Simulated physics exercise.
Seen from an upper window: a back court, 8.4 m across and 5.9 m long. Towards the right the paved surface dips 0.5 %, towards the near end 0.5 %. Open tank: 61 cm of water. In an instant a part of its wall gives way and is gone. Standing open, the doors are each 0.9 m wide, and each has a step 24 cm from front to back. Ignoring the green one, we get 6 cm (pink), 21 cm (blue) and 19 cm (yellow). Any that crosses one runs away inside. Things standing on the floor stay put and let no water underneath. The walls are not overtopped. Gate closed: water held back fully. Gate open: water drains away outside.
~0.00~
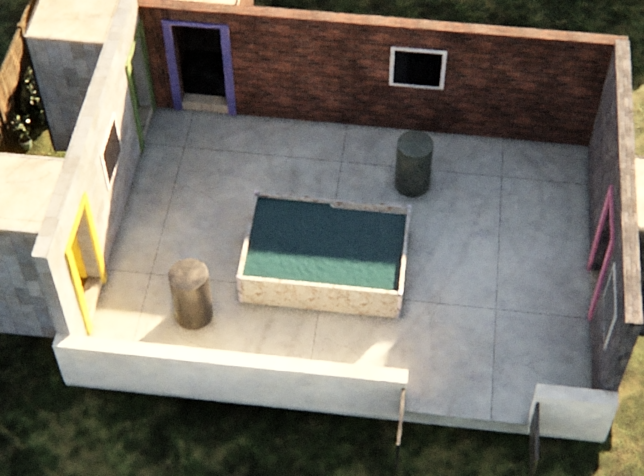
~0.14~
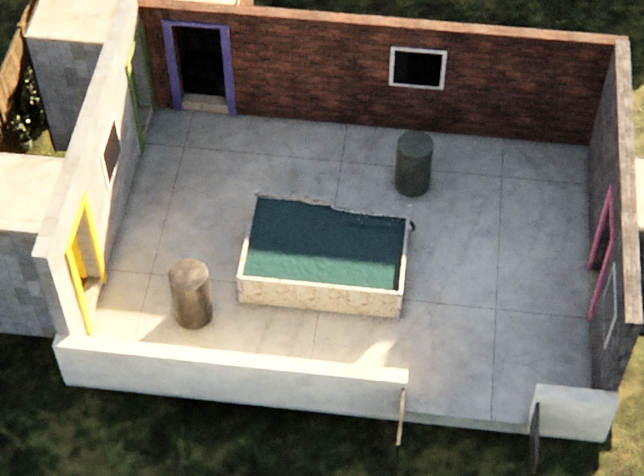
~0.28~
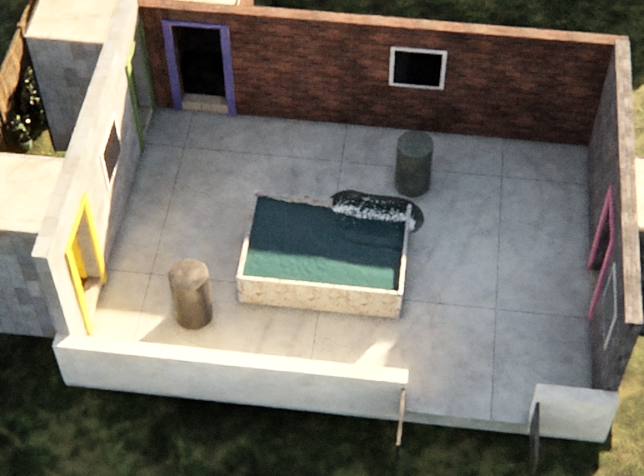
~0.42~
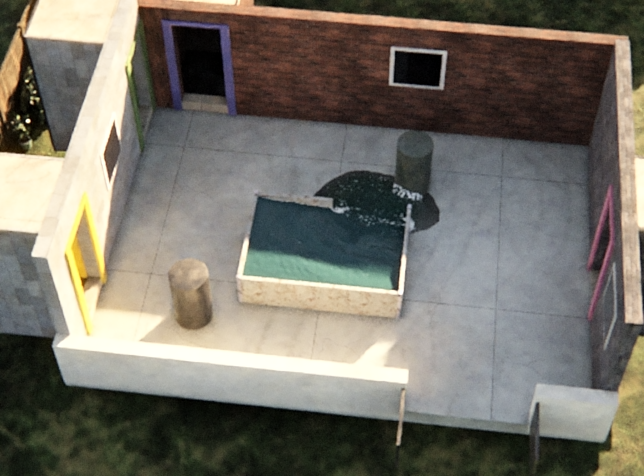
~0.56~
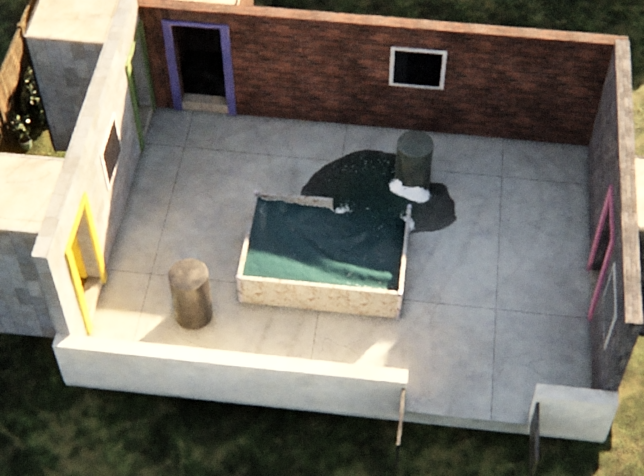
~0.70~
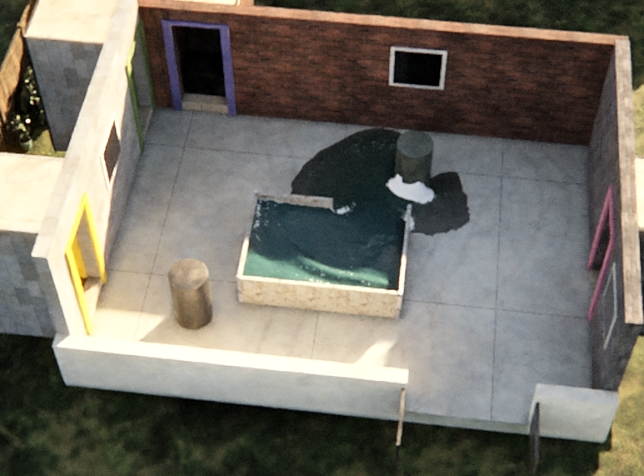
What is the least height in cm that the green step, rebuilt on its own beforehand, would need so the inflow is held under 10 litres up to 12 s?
Around 17 cm would be enough.
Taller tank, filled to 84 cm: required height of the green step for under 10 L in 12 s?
Required height: Approx. 26 cm.
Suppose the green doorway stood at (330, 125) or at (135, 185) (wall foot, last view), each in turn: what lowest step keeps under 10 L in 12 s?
You'd want roughly 25 cm there first, then roughly 9.0 cm.
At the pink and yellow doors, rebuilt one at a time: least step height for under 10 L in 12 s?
Roughly 6.5 cm for the pink door and roughly 6.0 cm for the yellow door.
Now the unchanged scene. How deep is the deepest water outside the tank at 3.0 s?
Max depth: Around 30 cm.
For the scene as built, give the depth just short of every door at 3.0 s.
Pink door 7 cm, blue door 6 cm, green door 21 cm, yellow door 0 cm.
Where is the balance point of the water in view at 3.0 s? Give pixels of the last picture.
(363, 216), roughly.
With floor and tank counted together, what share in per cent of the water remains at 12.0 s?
Water still present: Approx. 88 %.
After 1.4 s water covers 15 % of the floor, deepest (45 cm) near (405, 200); it has not reached the green door.
After 3.0 s water covers 40 % of the floor, deepest (30 cm) near (405, 200); 21 cm at the green door, 0 litres in over its 17 cm step.
After 12.0 s water covers 95 % of the floor, deepest (11 cm) near (574, 416); 4 cm at the green door, 9 litres in over its 17 cm step.
At the green door as built, the water arrived by 2.7 s and peaked near 21 cm at 3.0 s.
With a step of 15 cm, 21 litres would have come in within the 12 s; with 20 cm, 1 litre. So under 10 litres takes about 17 cm.
